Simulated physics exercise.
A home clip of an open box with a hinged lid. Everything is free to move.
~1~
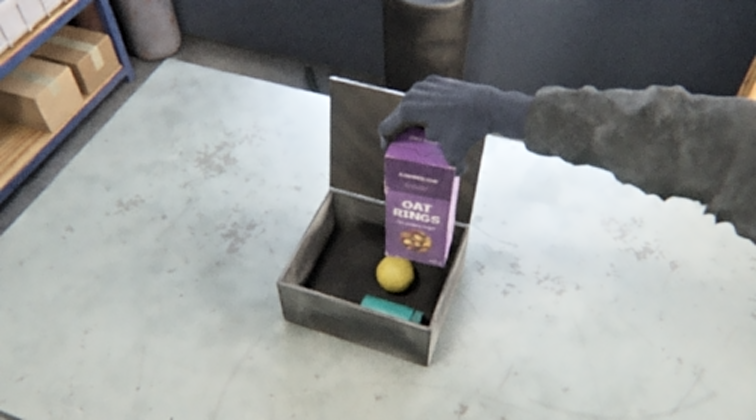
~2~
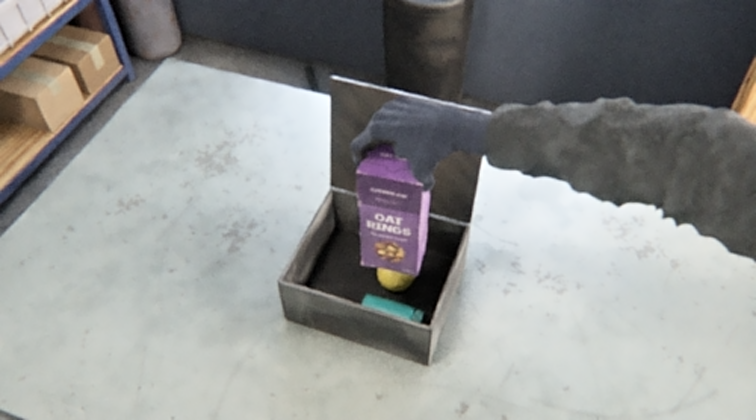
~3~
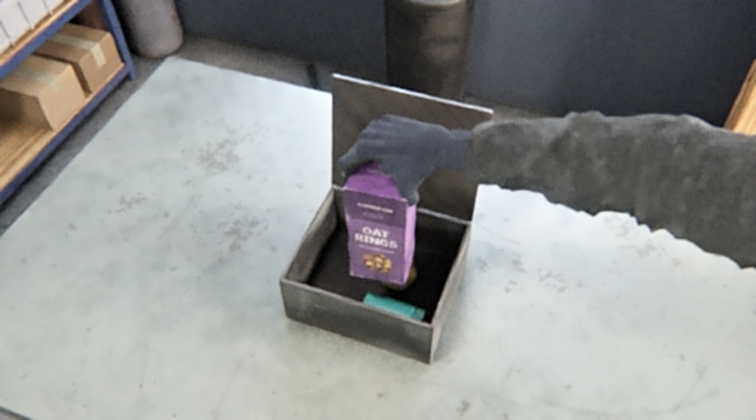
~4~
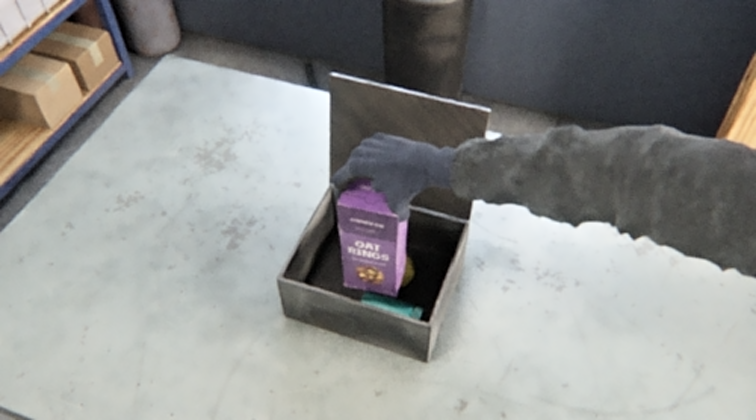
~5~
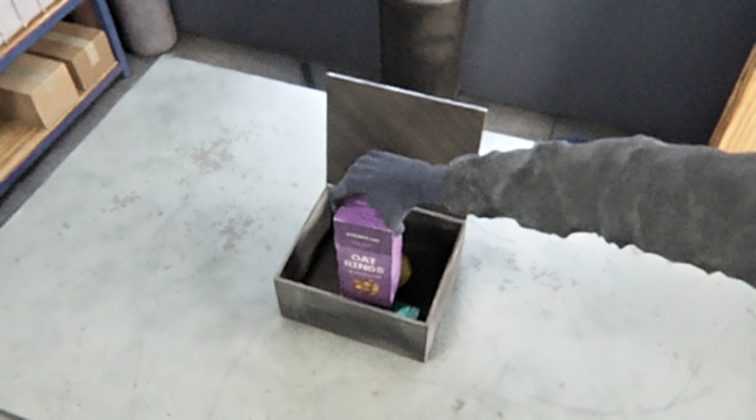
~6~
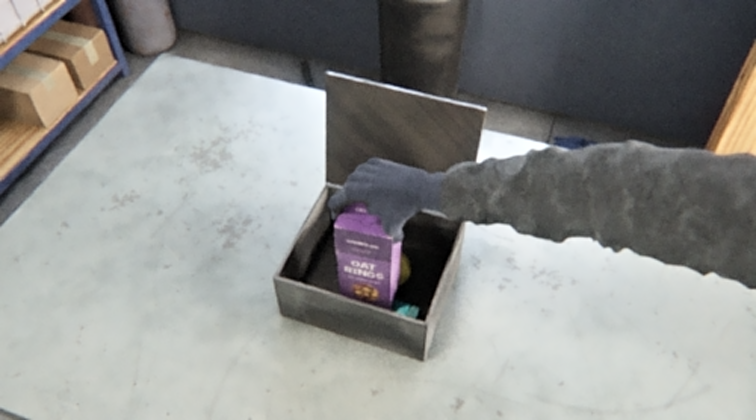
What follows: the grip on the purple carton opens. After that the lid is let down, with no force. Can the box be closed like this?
The lid will not close.
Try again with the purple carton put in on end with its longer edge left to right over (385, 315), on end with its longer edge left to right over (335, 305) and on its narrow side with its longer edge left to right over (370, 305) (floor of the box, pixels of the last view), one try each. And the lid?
First, it will not close; second, it will not close; third, it closes.
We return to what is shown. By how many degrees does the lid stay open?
Some 80° above the rim.
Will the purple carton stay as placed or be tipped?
It tips.
Then, 0.40 s on from there, purple carton turned 35° from how it was put near (376, 247).
Then, 0.50 s on from there, purple carton turned 51° from how it was put near (380, 243); turquoise shaker shifted a little.
Then, 0.70 s on from there, purple carton turned 49° from how it was put near (374, 241); turquoise shaker shifted a little.
Then, 1.70 s on from there, lid 80° above the rim; purple carton turned 49° from how it was put near (374, 241); yellow lemon shifted a little; turquoise shaker shifted a little.
In the end, lid 80° above the rim; toppled in the box, purple carton; moved from the start, yellow lemon; turquoise shaker unmoved. At the end, from the last picture's camera, purple carton near (374, 241).
